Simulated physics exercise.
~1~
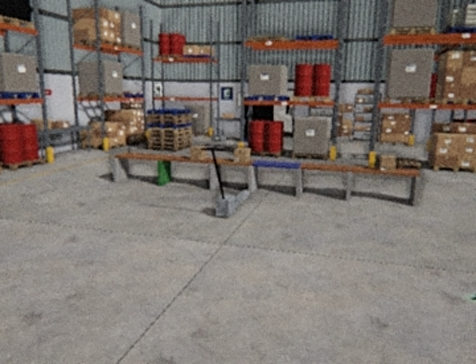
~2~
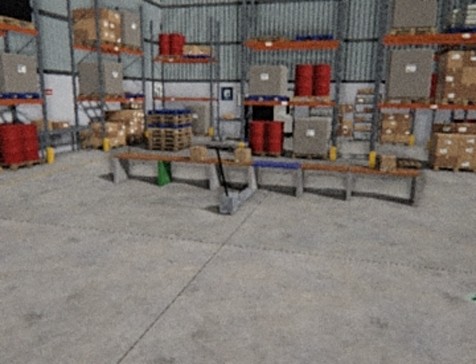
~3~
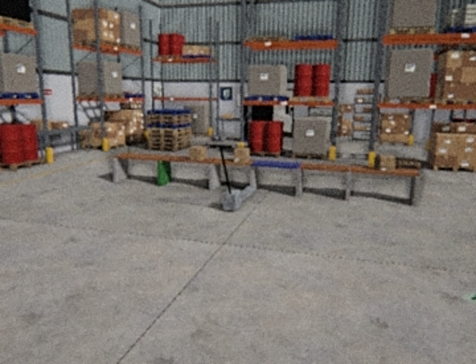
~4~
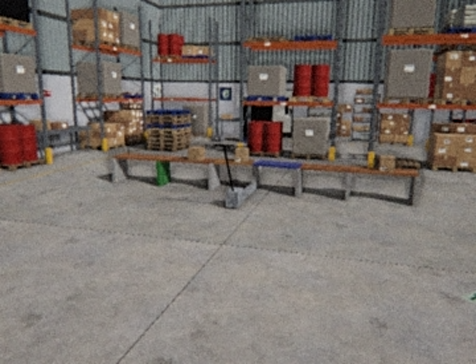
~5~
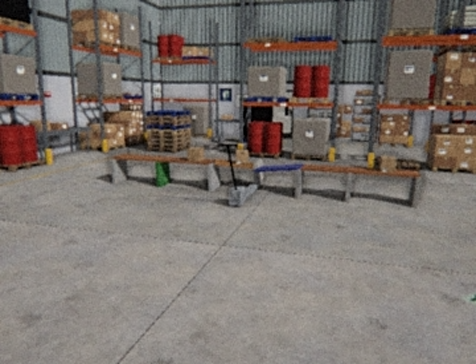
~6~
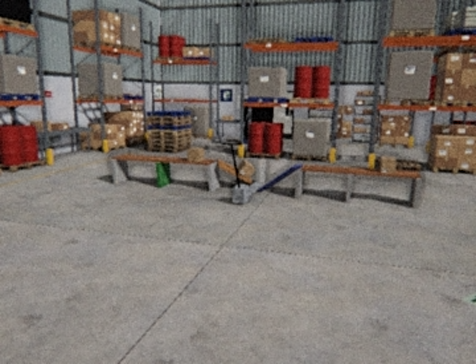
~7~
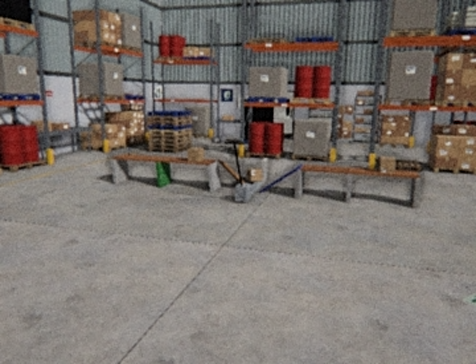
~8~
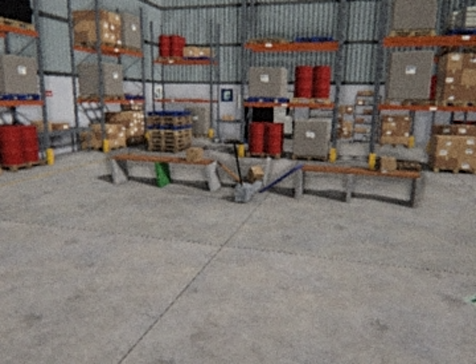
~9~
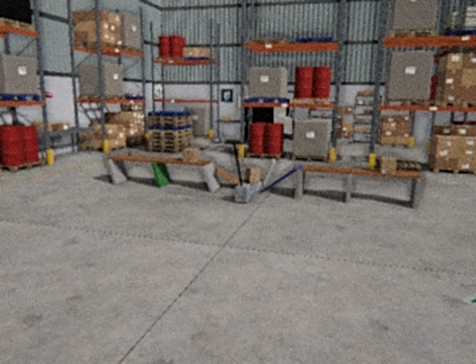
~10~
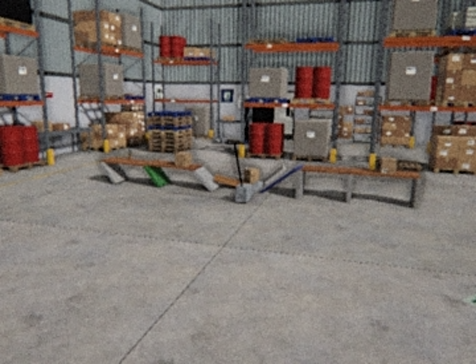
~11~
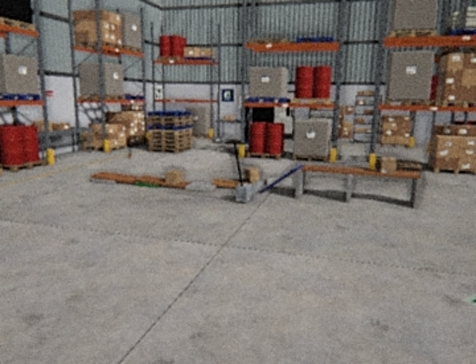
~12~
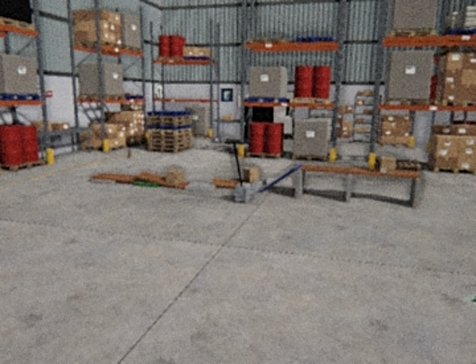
In a warehouse lined with tall racks of boxes and red drums, a long, low row of boards stands on grey uprights, one of them green, with cartons on top. A small jack slides away from the viewer into the row near its middle. The upright there gives way, and the blue board drops at one end and slants down beside the jack. The left section then leans steadily leftward, its green upright tipping with it, until it collapses flat. The right section stays standing, with the blue board still sloping against it and the jack stopped in the gap.
